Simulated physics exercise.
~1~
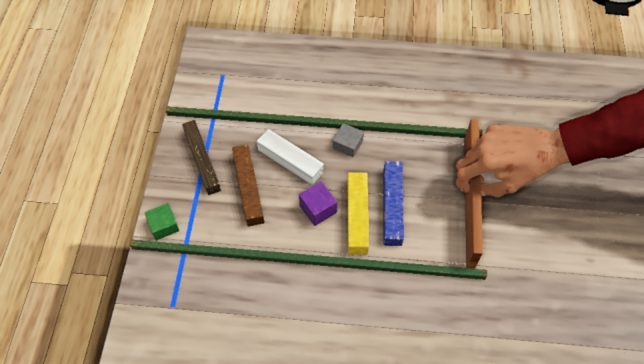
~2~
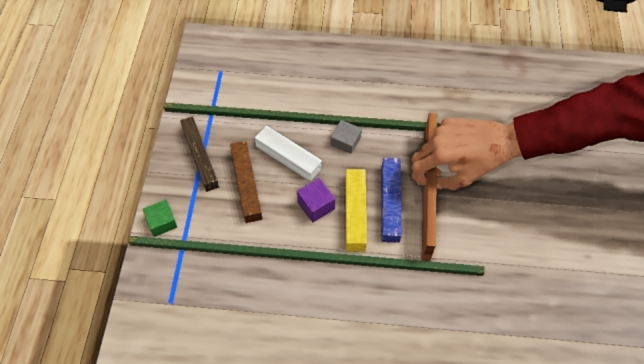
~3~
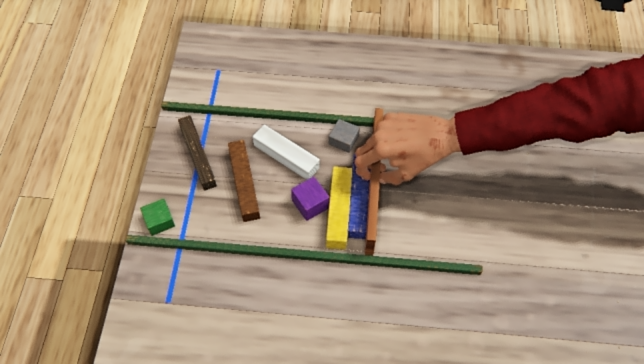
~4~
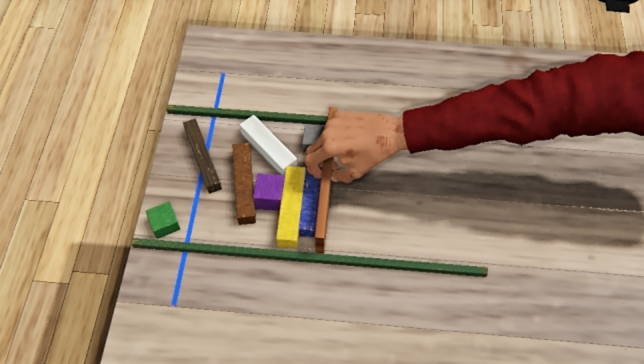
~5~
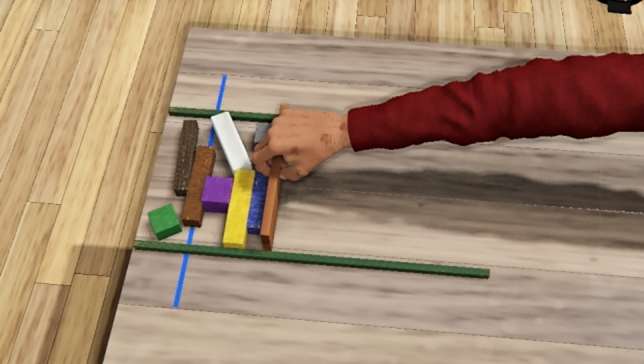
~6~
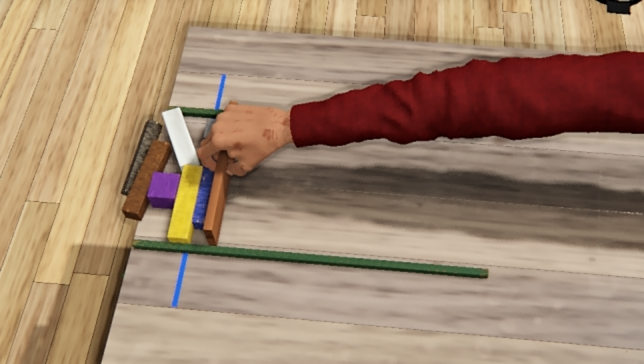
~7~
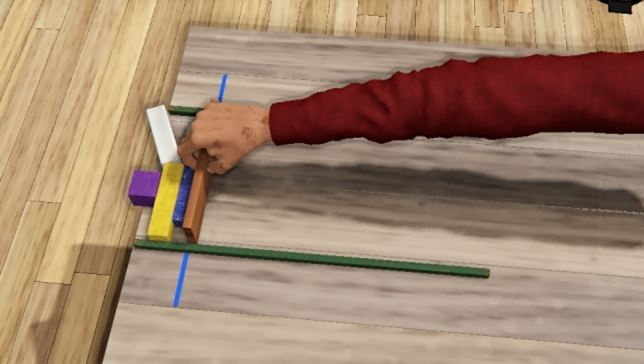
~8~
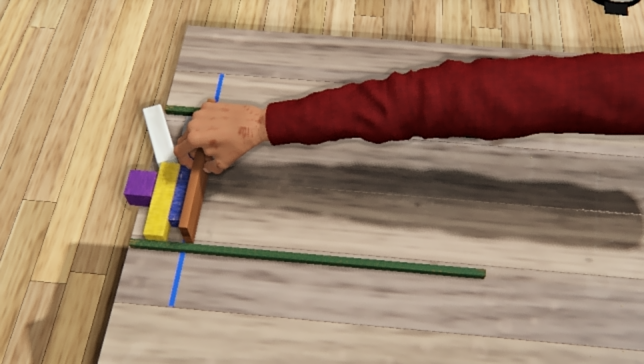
A hand slides a board left, pushing bars and blocks until three drop off the end.
